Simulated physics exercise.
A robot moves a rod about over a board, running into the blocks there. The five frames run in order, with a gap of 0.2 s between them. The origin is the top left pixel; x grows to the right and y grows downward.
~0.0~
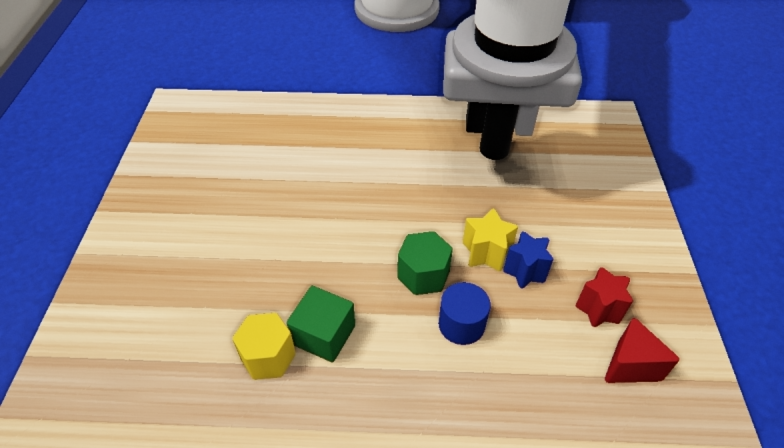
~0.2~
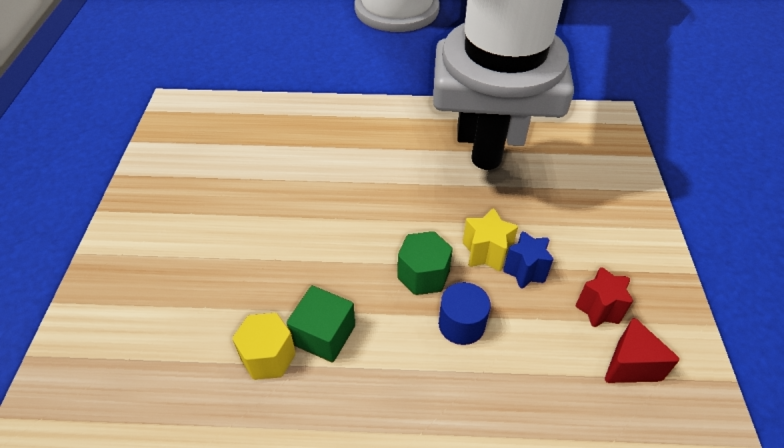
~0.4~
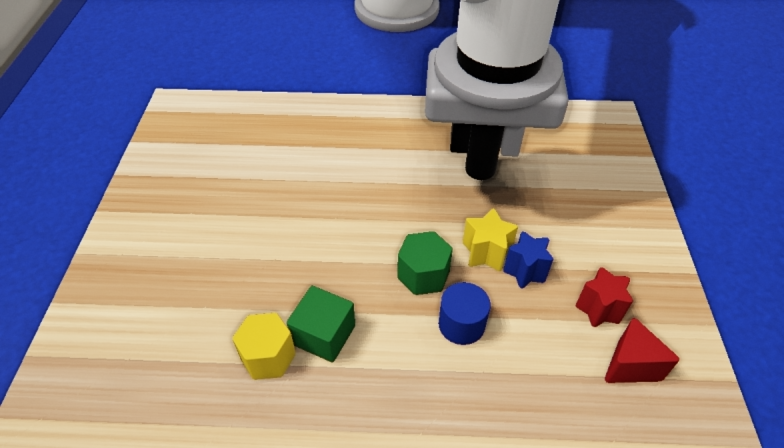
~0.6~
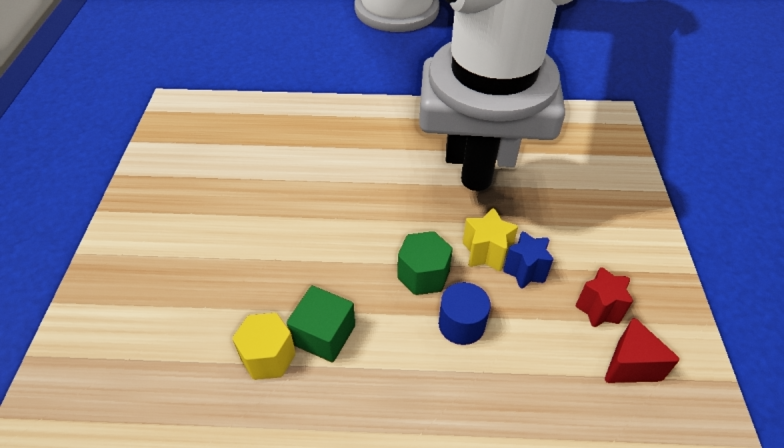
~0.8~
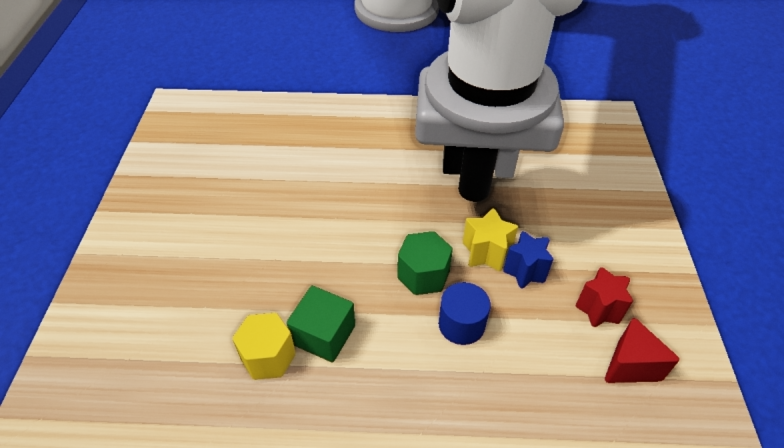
A robot arm with a black rod starts near the far edge of a wooden board and moves a short way toward the viewer, drifting slightly left. By the end its tip is just behind the yellow star, while the green, blue, red and yellow blocks all stay still.
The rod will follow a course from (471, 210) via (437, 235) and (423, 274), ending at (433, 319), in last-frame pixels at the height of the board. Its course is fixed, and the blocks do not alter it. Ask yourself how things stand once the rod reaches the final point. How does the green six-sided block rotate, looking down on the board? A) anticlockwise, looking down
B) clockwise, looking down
It's B.
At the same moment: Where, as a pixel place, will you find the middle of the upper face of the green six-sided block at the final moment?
Its top middle: (405, 326).
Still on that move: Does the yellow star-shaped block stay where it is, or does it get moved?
By then it is still where it was.
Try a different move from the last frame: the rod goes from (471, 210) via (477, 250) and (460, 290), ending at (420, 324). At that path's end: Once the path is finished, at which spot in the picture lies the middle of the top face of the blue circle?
Answer: (451, 332).
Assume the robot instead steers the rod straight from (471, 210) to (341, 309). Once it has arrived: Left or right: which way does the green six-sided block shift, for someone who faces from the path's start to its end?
Left-hand side.
What follows on the original path. One third of the way, rod at (439, 218); nothing pushed yet.
Two thirds of the way, rod at (424, 257); green six-sided block at (414, 287).
At the end, rod at (435, 303); green six-sided block at (405, 326), turned 45° clockwise; blue circle at (477, 313); yellow star-shaped block in place.
